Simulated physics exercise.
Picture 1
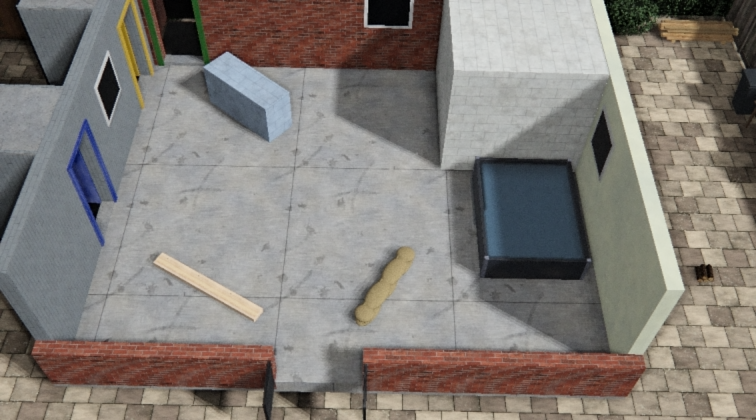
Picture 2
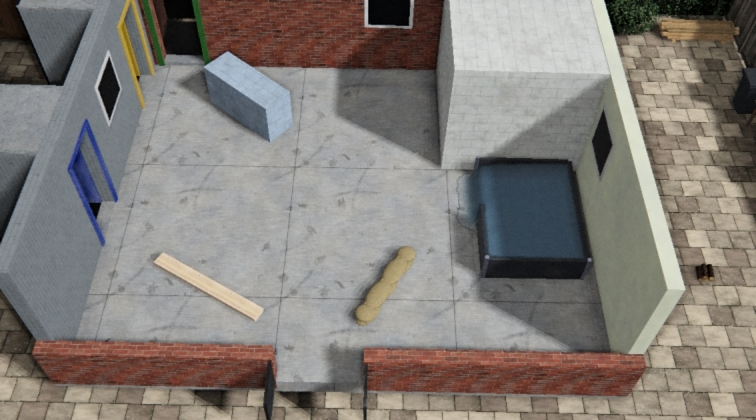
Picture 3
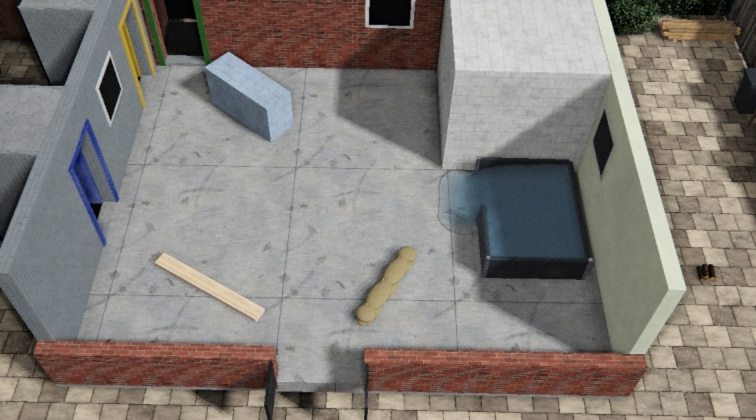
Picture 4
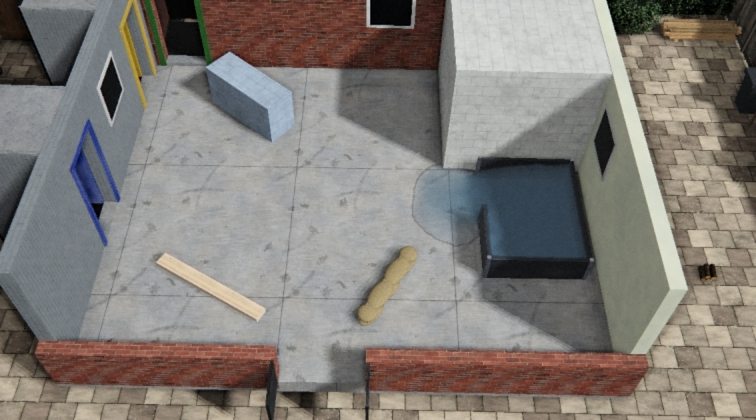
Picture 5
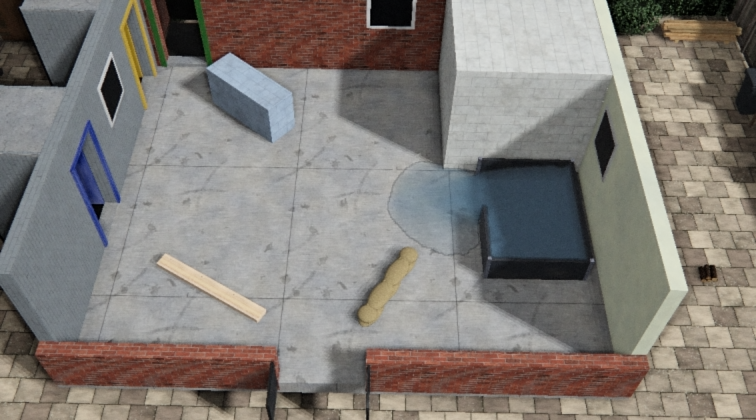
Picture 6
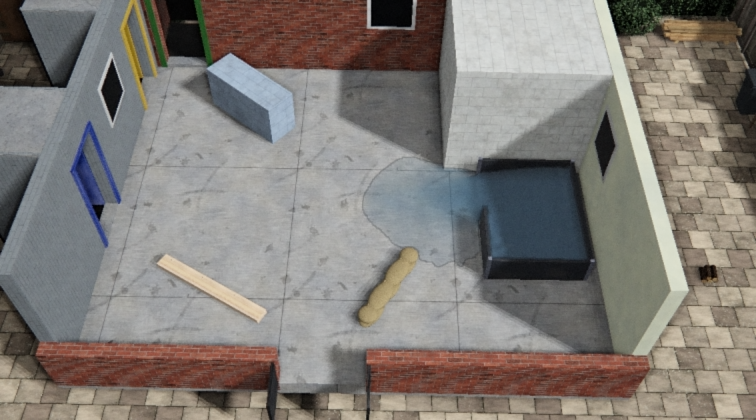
The clip opens on an L-shaped walled yard seen from above, with a full, dark-rimmed tank at the right, still and intact. Water then breaks out through a gap in the tank's left side and spreads leftward across the grey paving in a widening, rounded pool, reaching the top of the lumpy tan barrier.
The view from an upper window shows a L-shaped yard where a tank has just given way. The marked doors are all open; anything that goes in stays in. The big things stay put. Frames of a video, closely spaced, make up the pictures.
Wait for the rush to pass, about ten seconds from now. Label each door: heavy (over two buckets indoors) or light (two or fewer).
Blue door - heavy; yellow door - heavy; green door - light.
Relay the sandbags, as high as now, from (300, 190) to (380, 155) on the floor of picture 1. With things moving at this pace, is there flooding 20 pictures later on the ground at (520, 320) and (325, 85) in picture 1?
I'd call it left untouched for the first and waterlogged for the second.
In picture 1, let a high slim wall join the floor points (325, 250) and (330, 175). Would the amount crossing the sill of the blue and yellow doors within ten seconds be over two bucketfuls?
Outcome - blue comes in low; yellow comes in high.
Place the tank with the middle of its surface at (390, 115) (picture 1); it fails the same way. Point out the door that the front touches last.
The door in question is the one in blue.
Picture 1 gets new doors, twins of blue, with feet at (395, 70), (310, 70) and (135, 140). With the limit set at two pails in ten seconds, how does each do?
Well, the first one doesn't reach it, the next doesn't reach it, and the last overshoots.
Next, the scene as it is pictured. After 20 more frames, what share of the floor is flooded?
Near 55 in a hundred.
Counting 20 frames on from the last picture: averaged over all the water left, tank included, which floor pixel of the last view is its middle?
Around (383, 203).
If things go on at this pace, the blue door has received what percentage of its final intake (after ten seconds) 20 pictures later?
About 0 per cent.
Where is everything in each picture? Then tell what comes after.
The first picture shows still water in the tank at (529, 210).
In the second picture, the front is at (468, 226), out from the gap at (479, 195).
In the third picture, water pours out at (480, 196) and has run to (446, 223).
In the fourth picture, water pours out at (481, 196) and has run to (418, 217).
In the fifth picture, water pours out at (481, 197) and has run to (393, 210).
In the sixth picture, the front is at (368, 210), out from the gap at (481, 197).
A moment on, water covers 15 % of the floor; the blue door not reached, the yellow door not reached, the green door not reached.
Next, water covers 35 % of the floor; the blue door not reached, the yellow door not reached, the green door not reached.
Then, water covers 55 % of the floor; the blue door wet at the sill, nothing in, the yellow door not reached, the green door not reached.
Later, water covers 60 % of the floor; the blue door far over two buckets in, the yellow door under two buckets in, the green door wet at the sill, nothing in.
In the end, water covers 65 % of the floor; the blue door far over two buckets in, the yellow door over two buckets in, the green door wet at the sill, nothing in.
